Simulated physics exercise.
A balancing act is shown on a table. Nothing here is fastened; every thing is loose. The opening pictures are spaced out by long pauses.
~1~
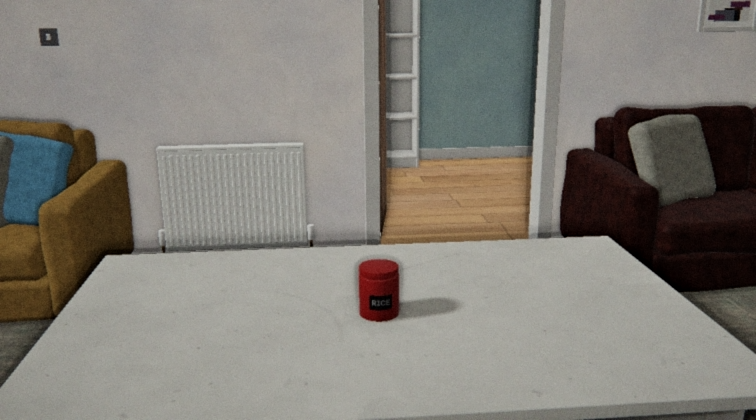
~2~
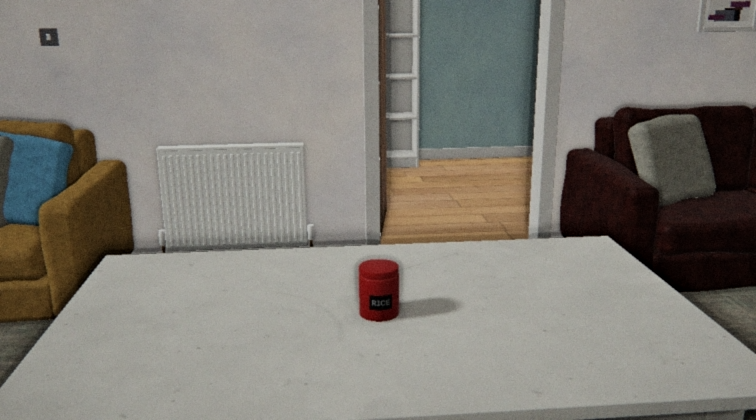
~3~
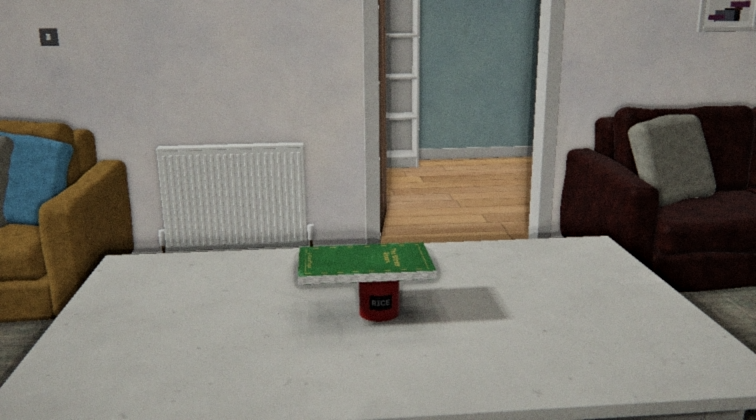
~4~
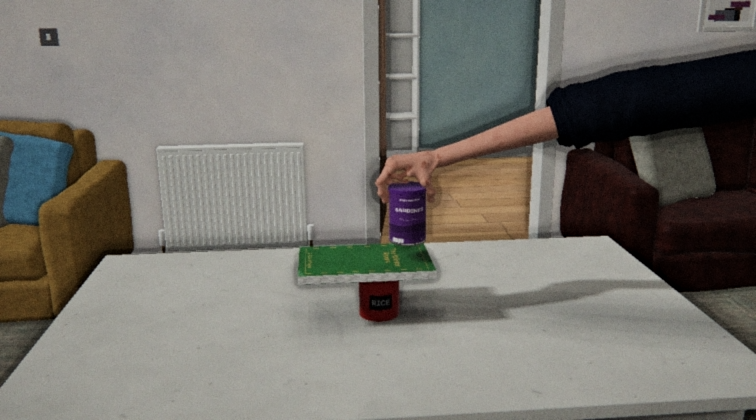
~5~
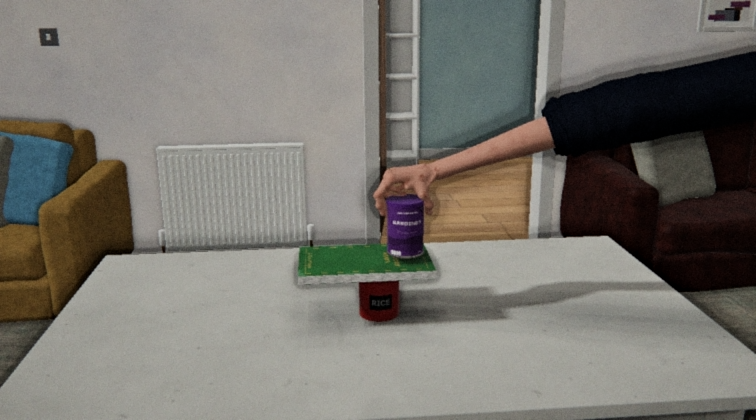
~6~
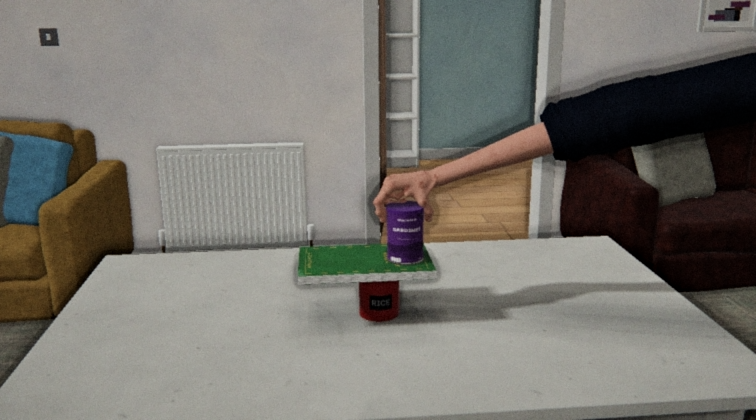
At first, a small red tin stands alone on a pale table, and then a green book lies flat across its top. A hand reaches in from the right holding a purple tin above the book, lowers it slightly onto the book's right side, and keeps hold of it.
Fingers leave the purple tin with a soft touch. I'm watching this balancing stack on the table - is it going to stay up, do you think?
The stack survives.
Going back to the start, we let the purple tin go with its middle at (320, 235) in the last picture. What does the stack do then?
Topples.
Then, 0.30 s past the last view, nothing moves.
Then, 1.00 s past the last view, purple tin resting near (406, 233).
Finally, all 3 still in place. Final places as the last picture's camera would see them, purple tin near (406, 233). The stack stays up.
